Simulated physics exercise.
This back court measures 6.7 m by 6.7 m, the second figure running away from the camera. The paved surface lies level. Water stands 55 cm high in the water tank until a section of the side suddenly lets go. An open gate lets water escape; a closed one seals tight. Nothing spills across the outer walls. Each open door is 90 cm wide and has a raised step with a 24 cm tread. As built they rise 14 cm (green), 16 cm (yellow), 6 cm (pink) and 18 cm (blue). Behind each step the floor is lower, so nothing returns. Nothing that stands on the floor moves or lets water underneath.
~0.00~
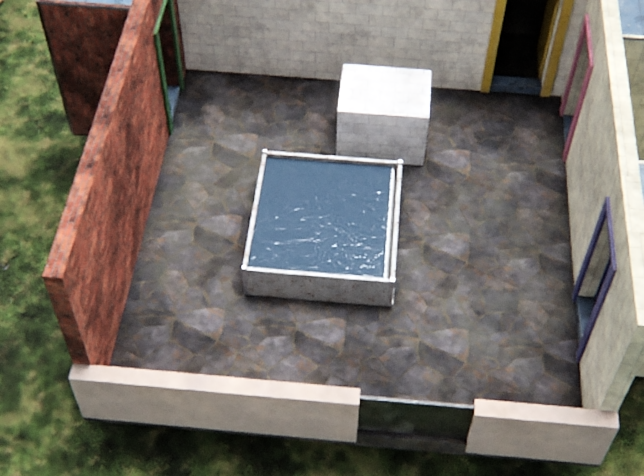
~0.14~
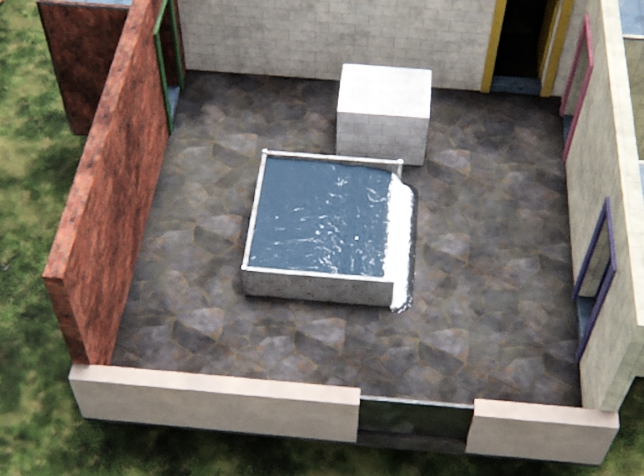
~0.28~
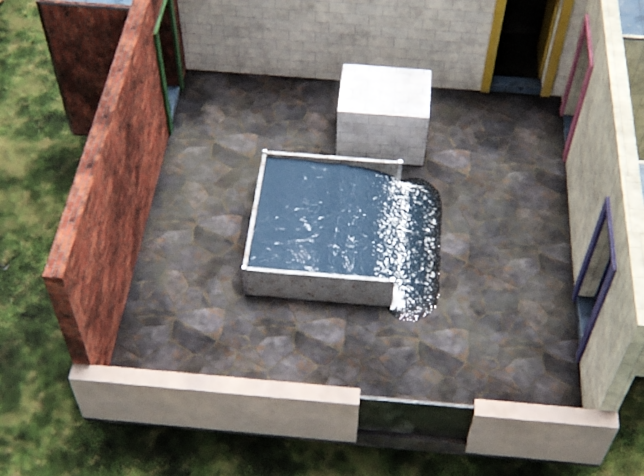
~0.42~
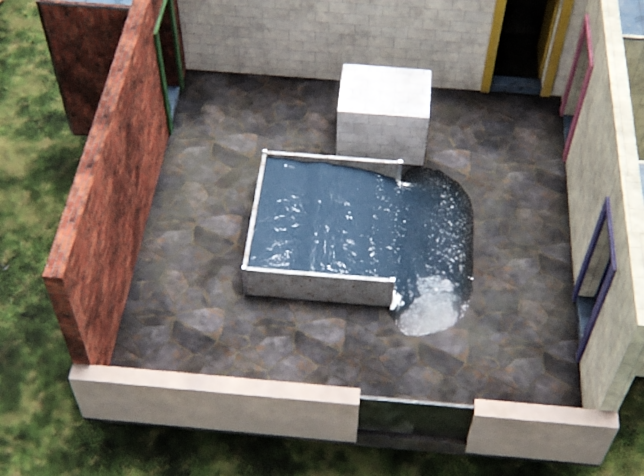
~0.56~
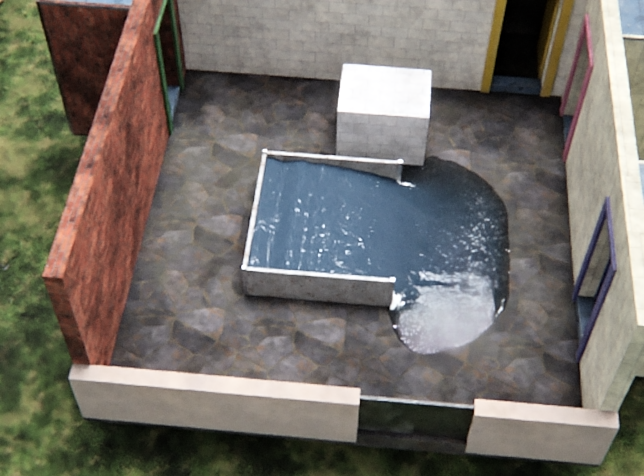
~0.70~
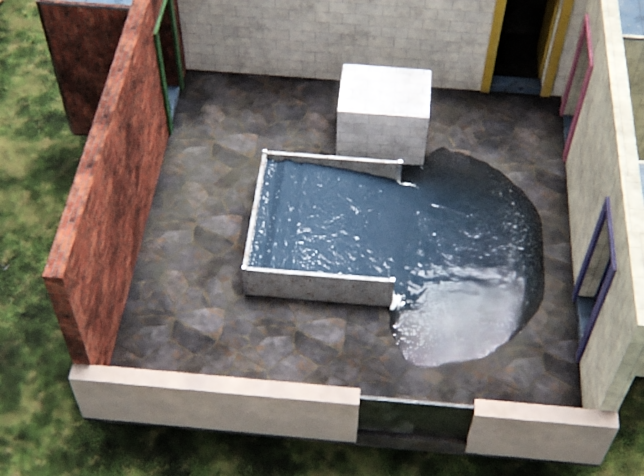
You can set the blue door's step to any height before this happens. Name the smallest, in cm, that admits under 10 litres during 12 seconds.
It would have to be roughly 23 cm high.
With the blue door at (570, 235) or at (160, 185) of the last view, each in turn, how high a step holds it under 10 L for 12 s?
About 29 and 8.0 cm.
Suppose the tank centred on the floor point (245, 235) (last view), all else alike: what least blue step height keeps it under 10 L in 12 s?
About 19 cm.
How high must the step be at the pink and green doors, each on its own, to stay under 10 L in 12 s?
About 13.5 cm at pink and 8.0 cm at green.
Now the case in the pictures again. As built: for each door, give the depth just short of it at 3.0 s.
In cm: Green 0, yellow 24, pink 12, blue 23.
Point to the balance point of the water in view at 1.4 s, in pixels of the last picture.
Around (393, 245).
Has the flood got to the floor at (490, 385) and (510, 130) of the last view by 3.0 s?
In turn: Under water, wet.
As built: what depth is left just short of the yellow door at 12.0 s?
Some 6.0 cm.
After 1.4 s water covers 30 % of the floor, deepest (34 cm) near (572, 269); 22 cm at the blue door, 0 litres in over its 18 cm step.
After 3.0 s water covers 40 % of the floor, deepest (34 cm) near (582, 427); 23 cm at the blue door, 32 litres in over its 18 cm step.
After 12.0 s water covers 100 % of the floor, deepest (12 cm) near (149, 216); 5 cm at the blue door, 39 litres in over its 18 cm step.
At the blue door as built, the water arrived by 1.0 s and peaked near 27 cm at 2.2 s.
Run again over the same 12 s with other heights there, 24 litres in over 20 cm, 1 litre over 27 cm. The limit of 10 litres is kept from about 23 cm up.
